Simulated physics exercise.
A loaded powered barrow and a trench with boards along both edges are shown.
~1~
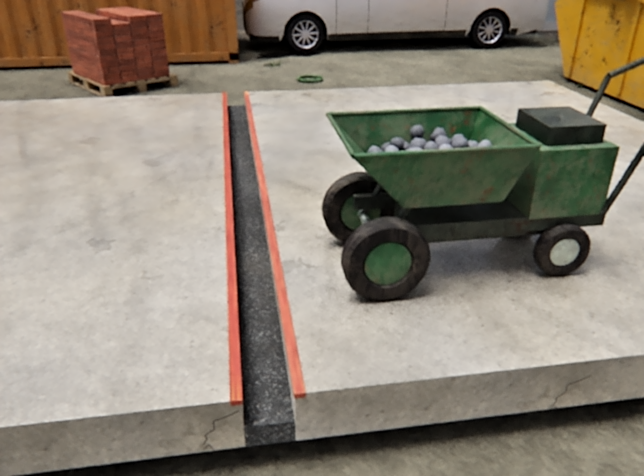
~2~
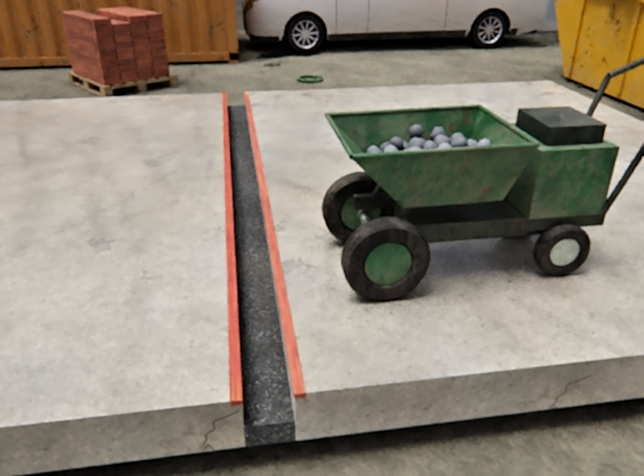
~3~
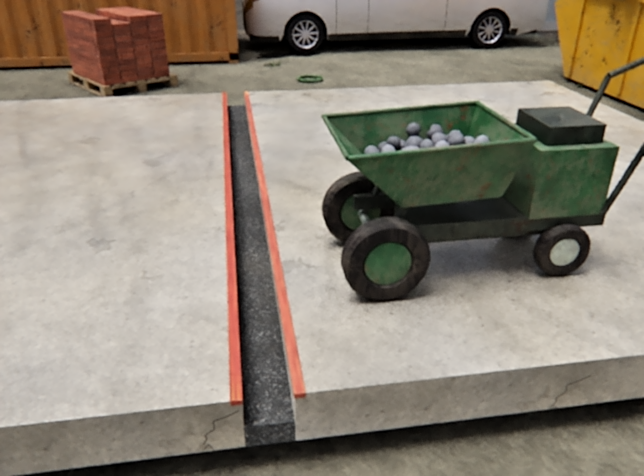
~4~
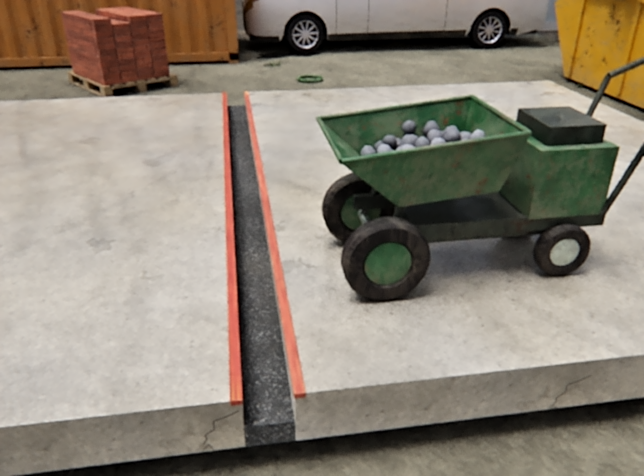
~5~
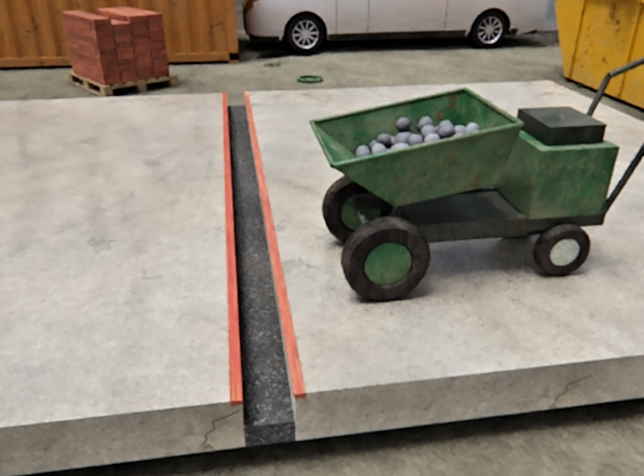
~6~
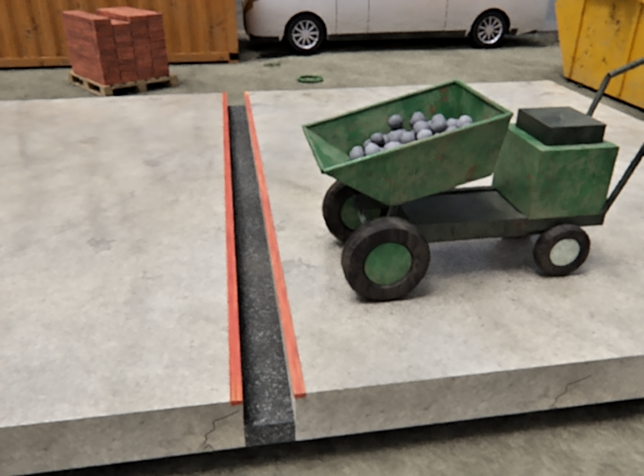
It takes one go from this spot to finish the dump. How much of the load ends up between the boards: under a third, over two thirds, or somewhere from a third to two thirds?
Inside: A third to two thirds.
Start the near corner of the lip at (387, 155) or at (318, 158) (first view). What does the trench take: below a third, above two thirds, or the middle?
Over two thirds; under a third.
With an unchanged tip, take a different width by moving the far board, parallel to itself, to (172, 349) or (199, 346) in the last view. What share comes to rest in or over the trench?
First case 100 %, second case 90 %.
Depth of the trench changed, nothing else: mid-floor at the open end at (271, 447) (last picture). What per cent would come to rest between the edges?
50 per cent, roughly.
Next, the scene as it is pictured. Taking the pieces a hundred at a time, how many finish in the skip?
Estimate: 0 %, roughly.
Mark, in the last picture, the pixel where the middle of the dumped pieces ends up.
Somewhere around (224, 273) in the final view.
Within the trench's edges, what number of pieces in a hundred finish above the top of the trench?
My best guess is some 5 per cent.
Shortly afterwards, skip tipped steeply; the whole lot in the skip.
Next, skip tipped right over; the bulk in the skip; a little in or heaped over the trench; a little beyond it; only a few falling.
Some moments later, skip tipped right over; only a few in the skip; near half in or heaped over the trench; near half beyond it.
In the end, skip tipped right over; near half in or heaped over the trench; near half beyond it.
